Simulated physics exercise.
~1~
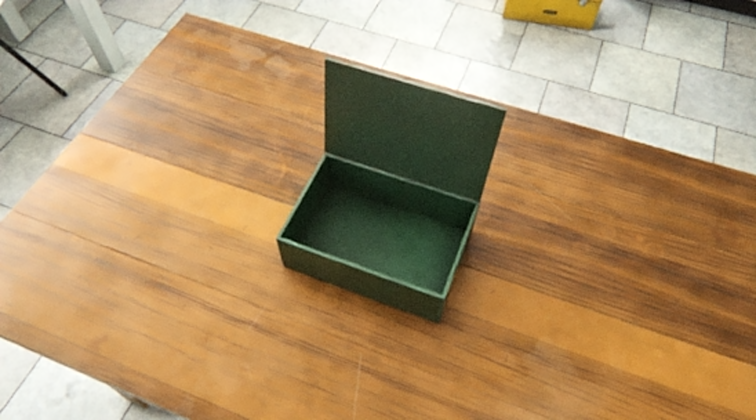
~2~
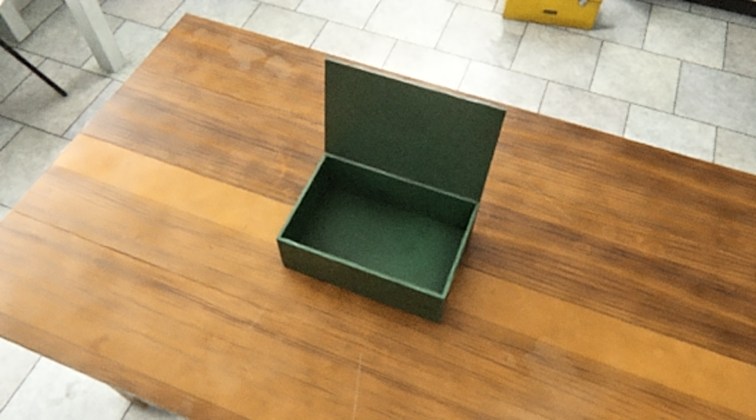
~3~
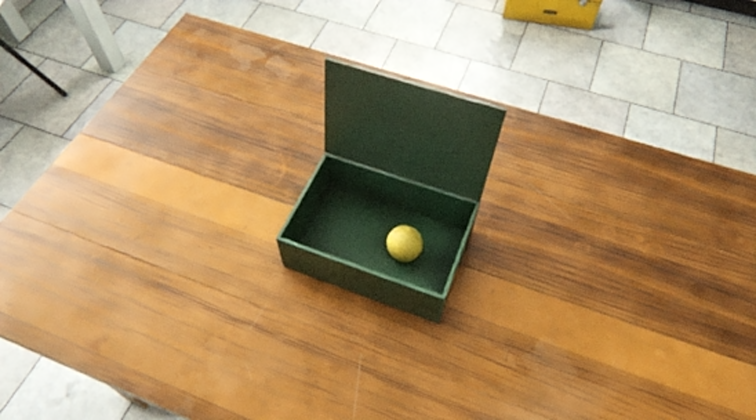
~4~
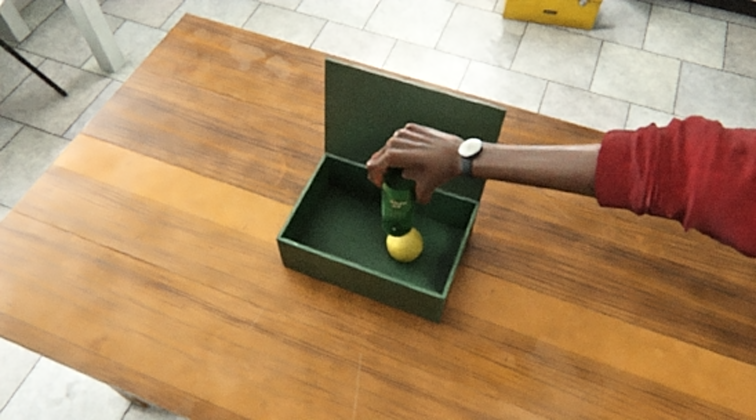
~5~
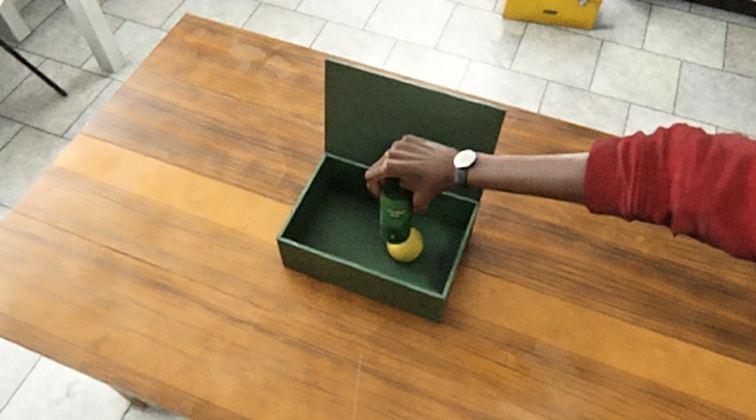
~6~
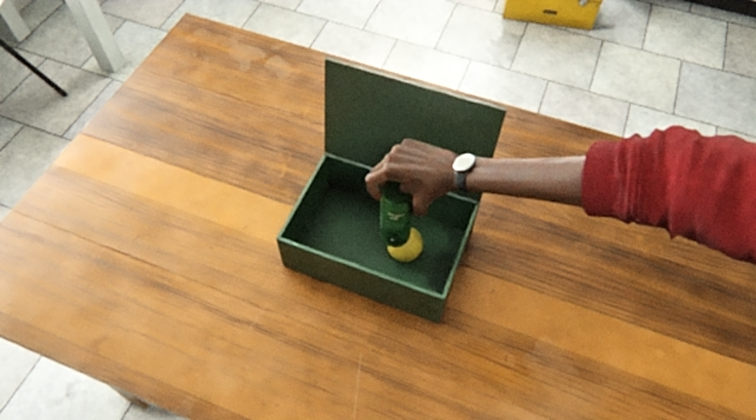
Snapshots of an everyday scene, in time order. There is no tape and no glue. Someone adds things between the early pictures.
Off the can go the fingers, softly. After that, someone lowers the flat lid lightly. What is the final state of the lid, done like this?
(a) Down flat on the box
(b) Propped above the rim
Down flat on the box (a).
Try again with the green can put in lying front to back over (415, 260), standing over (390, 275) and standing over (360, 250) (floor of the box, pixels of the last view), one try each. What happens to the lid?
First, it shuts; second, it stays open; third, it stays open.
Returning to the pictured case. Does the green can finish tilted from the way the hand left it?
Result: The green can leans over.
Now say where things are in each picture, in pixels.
The last thing is not in view yet, in the first picture.
The last thing is not in view yet, in the second picture.
The last thing is not in view yet; yellow lemon (405, 244), in the third picture.
Still above its spot; green can (399, 205); yellow lemon (405, 244), in the fourth picture.
Still above its spot; green can (396, 213), in the fifth picture.
In place under the hand; green can (396, 216), in the sixth picture.
Then, 0.50 s after the last picture, green can on its side near (341, 248); yellow lemon rolled about its own width.
Then, 1.40 s after the last picture, lid 70° above the rim; green can on its side near (342, 235); yellow lemon rolled about its own width.
Then, 2.00 s after the last picture, lid 29° above the rim; green can on its side near (342, 233); yellow lemon rolled about its own width.
At rest, lid shut; tipped over in the box, green can; moved from the start, yellow lemon. Seen from the same camera at the end, green can near (342, 233).
